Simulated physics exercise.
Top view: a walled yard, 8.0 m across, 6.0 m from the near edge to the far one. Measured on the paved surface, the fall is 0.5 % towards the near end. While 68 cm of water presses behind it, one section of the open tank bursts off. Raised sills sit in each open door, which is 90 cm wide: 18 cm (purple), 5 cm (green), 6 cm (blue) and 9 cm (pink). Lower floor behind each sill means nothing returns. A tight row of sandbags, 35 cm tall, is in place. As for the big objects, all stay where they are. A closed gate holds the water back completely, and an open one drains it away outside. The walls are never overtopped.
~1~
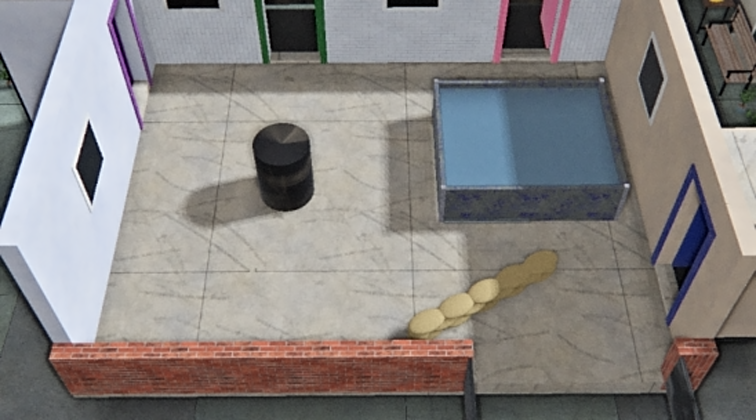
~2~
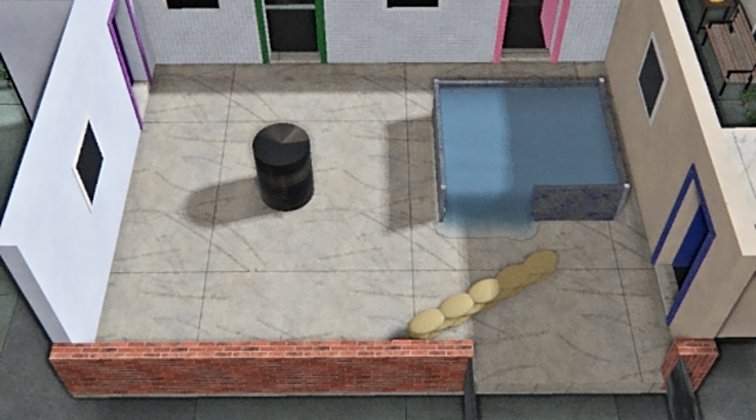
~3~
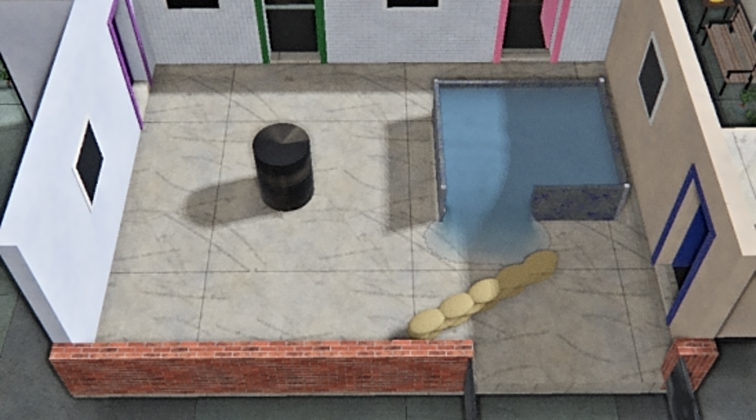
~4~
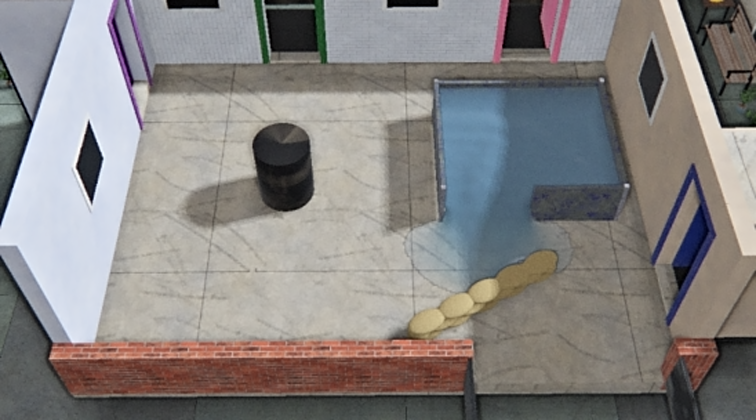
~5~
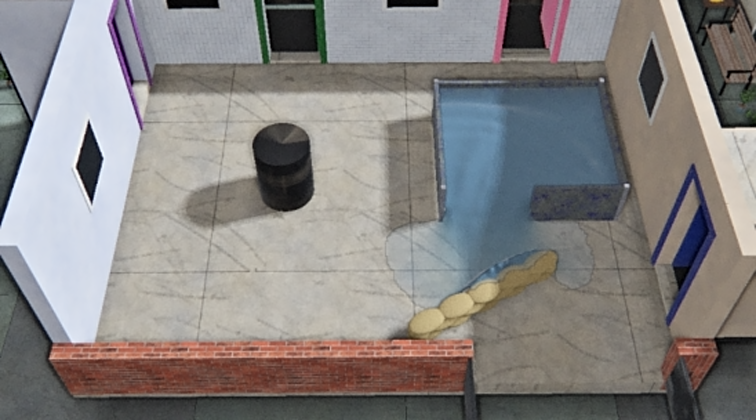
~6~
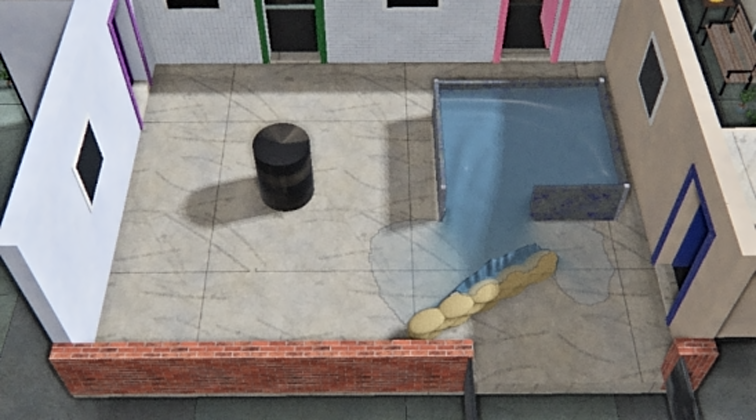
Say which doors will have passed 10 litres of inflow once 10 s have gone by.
After that time: Purple door: Not passed, green door: Passed, blue door: Passed, pink door: Not passed.
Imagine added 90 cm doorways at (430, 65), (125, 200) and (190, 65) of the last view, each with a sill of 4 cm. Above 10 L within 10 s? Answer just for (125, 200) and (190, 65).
In turn: Over, over.
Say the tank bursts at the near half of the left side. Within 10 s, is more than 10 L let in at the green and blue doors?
For green, too much; for blue, too little.
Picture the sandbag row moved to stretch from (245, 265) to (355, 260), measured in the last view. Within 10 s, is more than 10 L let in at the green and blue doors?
Then: Green not over, blue not over.
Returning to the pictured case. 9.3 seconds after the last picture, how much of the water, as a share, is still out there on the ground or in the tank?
Remaining: Roughly 90 %.
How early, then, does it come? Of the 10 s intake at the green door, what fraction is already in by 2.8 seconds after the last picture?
0 percent or so by then.
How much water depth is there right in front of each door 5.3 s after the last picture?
In centimetres - purple: 7, green: 8, blue: 6, pink: 4.
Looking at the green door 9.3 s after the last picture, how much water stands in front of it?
Roughly 8.5 centimetres.
Then, 0.7 s after the last picture water covers 20 % of the floor and is deepest (50 cm) near (507, 277); purple door not reached, green door not reached, blue door 8 cm at the sill, 0 L in, pink door not reached.
Then, 1.5 s after the last picture water covers 35 % of the floor and is deepest (47 cm) near (507, 277); purple door not reached, green door not reached, blue door 7 cm at the sill, 7 L in, pink door not reached.
Then, 2.8 s after the last picture water covers 45 % of the floor and is deepest (38 cm) near (92, 358); purple door not reached, green door not reached, blue door 7 cm at the sill, 9 L in, pink door not reached.
Then, 5.3 s after the last picture water covers 75 % of the floor and is deepest (23 cm) near (153, 80); purple door 7 cm at the sill, 0 L in, green door 8 cm at the sill, 0 L in, blue door 6 cm at the sill, 19 L in, pink door 4 cm at the sill, 0 L in.
Then, 9.3 s after the last picture water covers 95 % of the floor and is deepest (16 cm) near (615, 106); purple door 14 cm at the sill, 0 L in, green door 8 cm at the sill, 32 L in, blue door 5 cm at the sill, 23 L in, pink door 12 cm at the sill, 1 L in.
